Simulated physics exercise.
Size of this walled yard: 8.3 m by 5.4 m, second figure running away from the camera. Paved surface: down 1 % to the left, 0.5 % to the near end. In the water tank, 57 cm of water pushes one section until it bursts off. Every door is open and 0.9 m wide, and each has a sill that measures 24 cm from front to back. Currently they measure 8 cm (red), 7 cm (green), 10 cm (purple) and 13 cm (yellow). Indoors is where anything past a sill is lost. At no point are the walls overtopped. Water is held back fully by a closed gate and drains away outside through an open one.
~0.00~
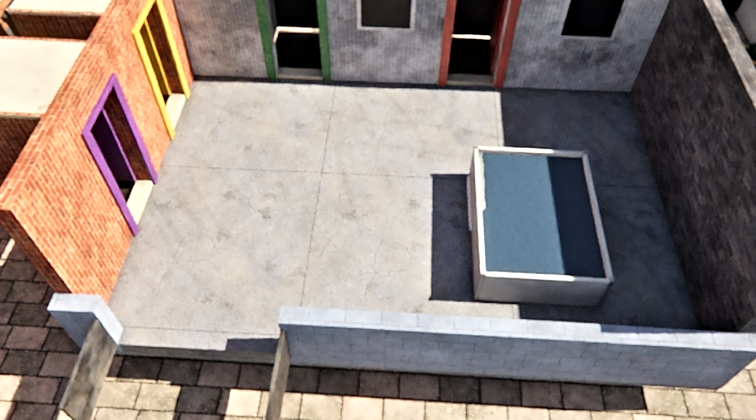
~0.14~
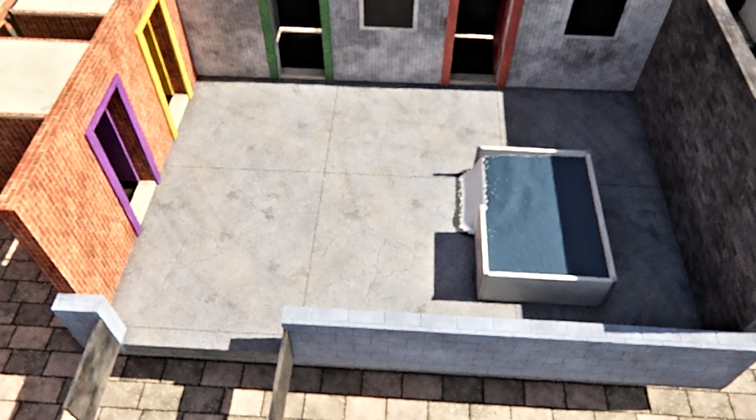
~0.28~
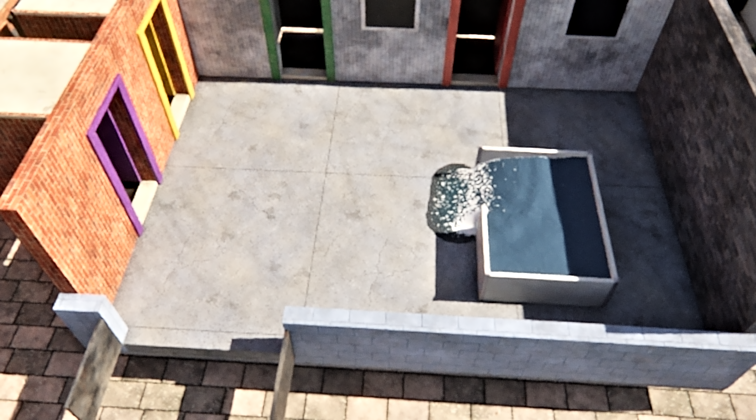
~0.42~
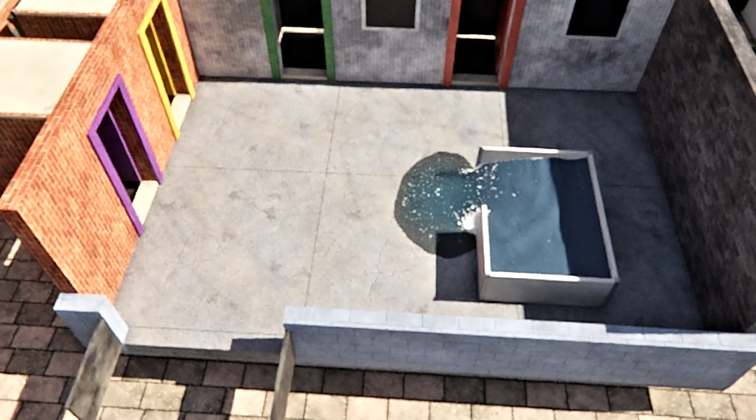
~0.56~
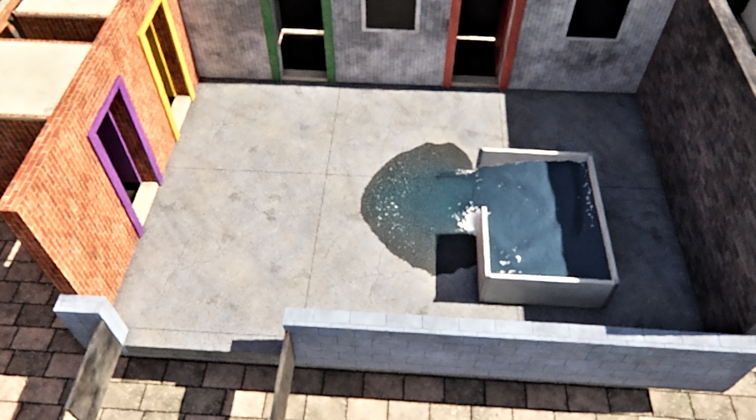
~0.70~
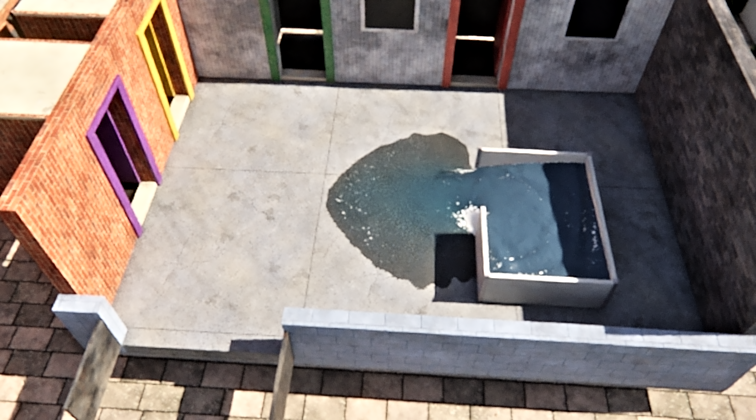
Water burst through the left side of a raised tank in a walled yard and spread leftward in a widening, rounded pool across the grey paving, while the level inside the tank dropped slightly.
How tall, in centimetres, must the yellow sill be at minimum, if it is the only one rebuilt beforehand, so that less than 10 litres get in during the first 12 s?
It needs to be at least 16 cm tall.
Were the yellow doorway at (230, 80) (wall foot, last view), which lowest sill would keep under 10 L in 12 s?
17 cm.
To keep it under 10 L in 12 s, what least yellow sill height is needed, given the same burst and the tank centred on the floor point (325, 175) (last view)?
That setup calls for roughly 31 cm.
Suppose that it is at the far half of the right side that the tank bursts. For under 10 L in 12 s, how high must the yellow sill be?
In that case you'd want it roughly 6.5 cm high.
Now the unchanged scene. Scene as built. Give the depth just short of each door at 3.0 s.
Lab note, cm: Red 0; green 10; purple 18; yellow 18.
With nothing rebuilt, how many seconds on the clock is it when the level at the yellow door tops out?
I'd say near 4.0 seconds.
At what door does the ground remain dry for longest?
Final door: Red.
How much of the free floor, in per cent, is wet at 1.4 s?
About 30 per cent.
After 1.4 s water covers 30 % of the floor, deepest (30 cm) near (464, 195); it has not reached the yellow door.
After 3.0 s water covers 60 % of the floor, deepest (34 cm) near (198, 82); 18 cm at the yellow door, 3 litres in over its 13 cm sill.
After 12.0 s water covers 70 % of the floor, deepest (8 cm) near (109, 316); 7 cm at the yellow door, 26 litres in over its 13 cm sill.
At the yellow door as built, the water arrived by 2.3 s and peaked near 19 cm at 4.0 s.
Run again over the same 12 s with other heights there, 19 litres in over 14 cm, 2 litres over 19 cm. The limit of 10 litres is kept from about 16 cm up.
